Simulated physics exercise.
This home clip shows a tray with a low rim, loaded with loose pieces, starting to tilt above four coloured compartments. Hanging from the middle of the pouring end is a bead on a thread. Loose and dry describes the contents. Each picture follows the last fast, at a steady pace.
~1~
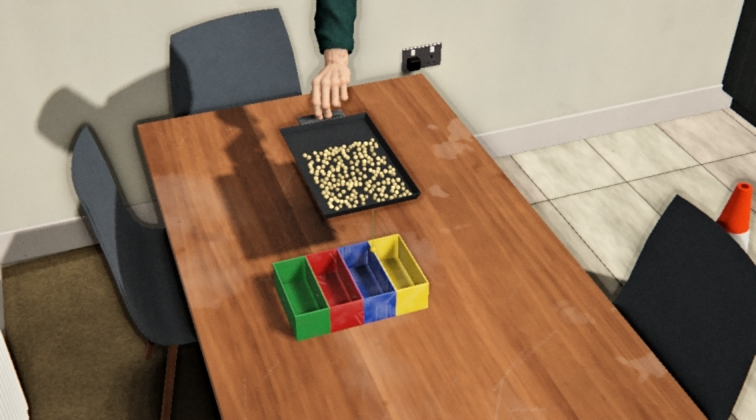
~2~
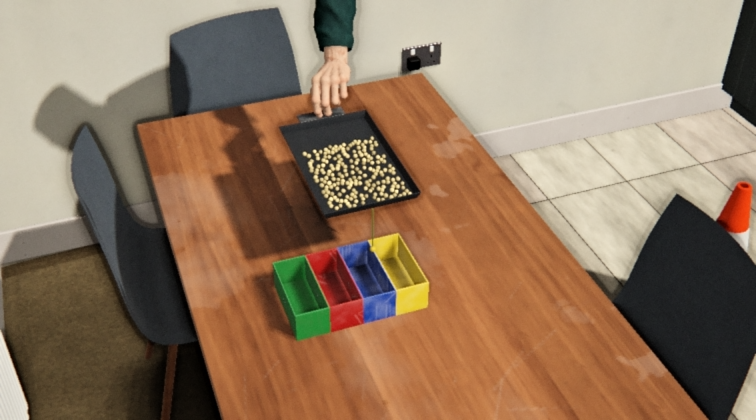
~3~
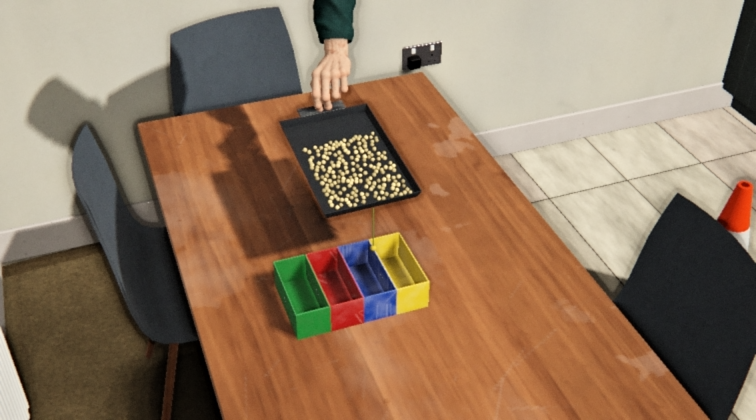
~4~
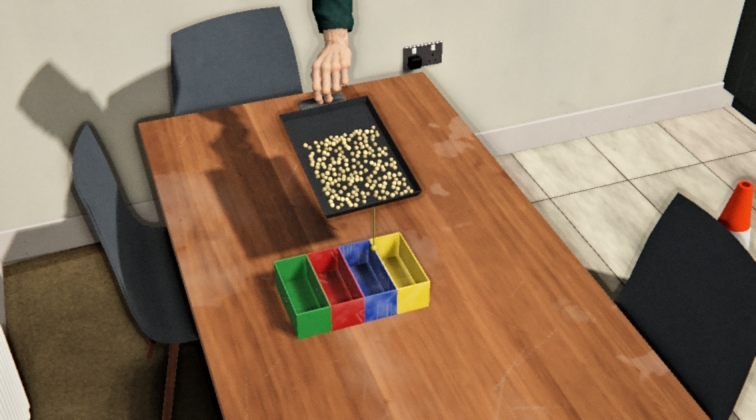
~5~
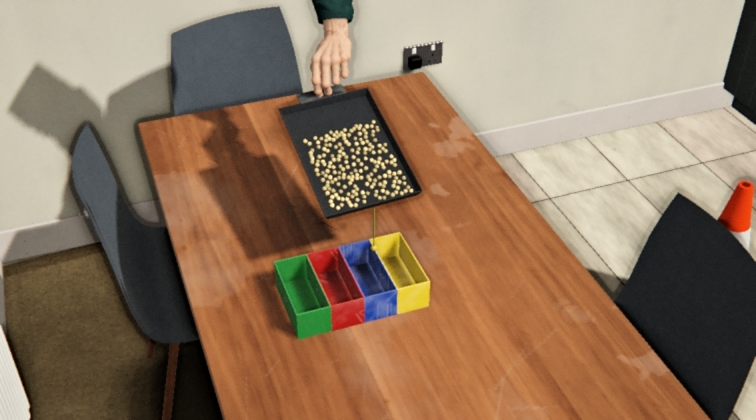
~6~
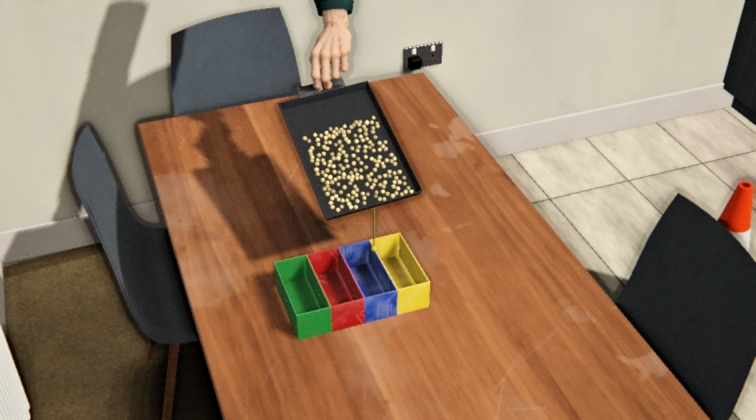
A hand in a dark green sleeve grips the far end of a black tray of small pale beans on a wooden dining table, seen from above at an angle. Nearer on the table sit joined green, red, blue and yellow compartments, left to right, with grey chairs around. The hand gradually tilts the tray slightly, its near left corner lowest, while the view stays still.
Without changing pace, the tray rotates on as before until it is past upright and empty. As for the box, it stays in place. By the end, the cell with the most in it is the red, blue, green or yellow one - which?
The red one.
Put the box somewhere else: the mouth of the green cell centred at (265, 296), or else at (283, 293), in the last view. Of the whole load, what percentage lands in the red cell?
About 0 per cent, then about 20 per cent.
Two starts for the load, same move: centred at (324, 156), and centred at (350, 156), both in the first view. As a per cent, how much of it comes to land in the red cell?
Around 70 percent the first time and around 60 percent the second time.
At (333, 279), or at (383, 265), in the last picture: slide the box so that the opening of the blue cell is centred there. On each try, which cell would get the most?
Blue, then the cell in red.
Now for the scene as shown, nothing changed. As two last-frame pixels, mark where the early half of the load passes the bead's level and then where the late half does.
About (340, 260) to begin with, then about (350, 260).
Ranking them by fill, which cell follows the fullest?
That would be blue.
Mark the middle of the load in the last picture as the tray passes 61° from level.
Somewhere near pixel (353, 203).
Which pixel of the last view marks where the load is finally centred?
Near pixel (348, 300).
Soon, tray tipped steeply; nearly all on the tray; a stray few in the red cell; a stray few in the blue cell; a stray few falling or outside the box.
A while on, tray tipped past a quarter turn; about half in the red cell; about a third in the blue cell; a stray few in the yellow cell; a stray few in the green cell; a small part falling or outside the box.
Towards the end, tray tipped past a quarter turn; about two thirds in the red cell; about a third in the blue cell; a stray few in the yellow cell; a stray few in the green cell.
Finally, tray tipped past a quarter turn; about two thirds in the red cell; about a third in the blue cell; a stray few in the yellow cell; a stray few in the green cell.
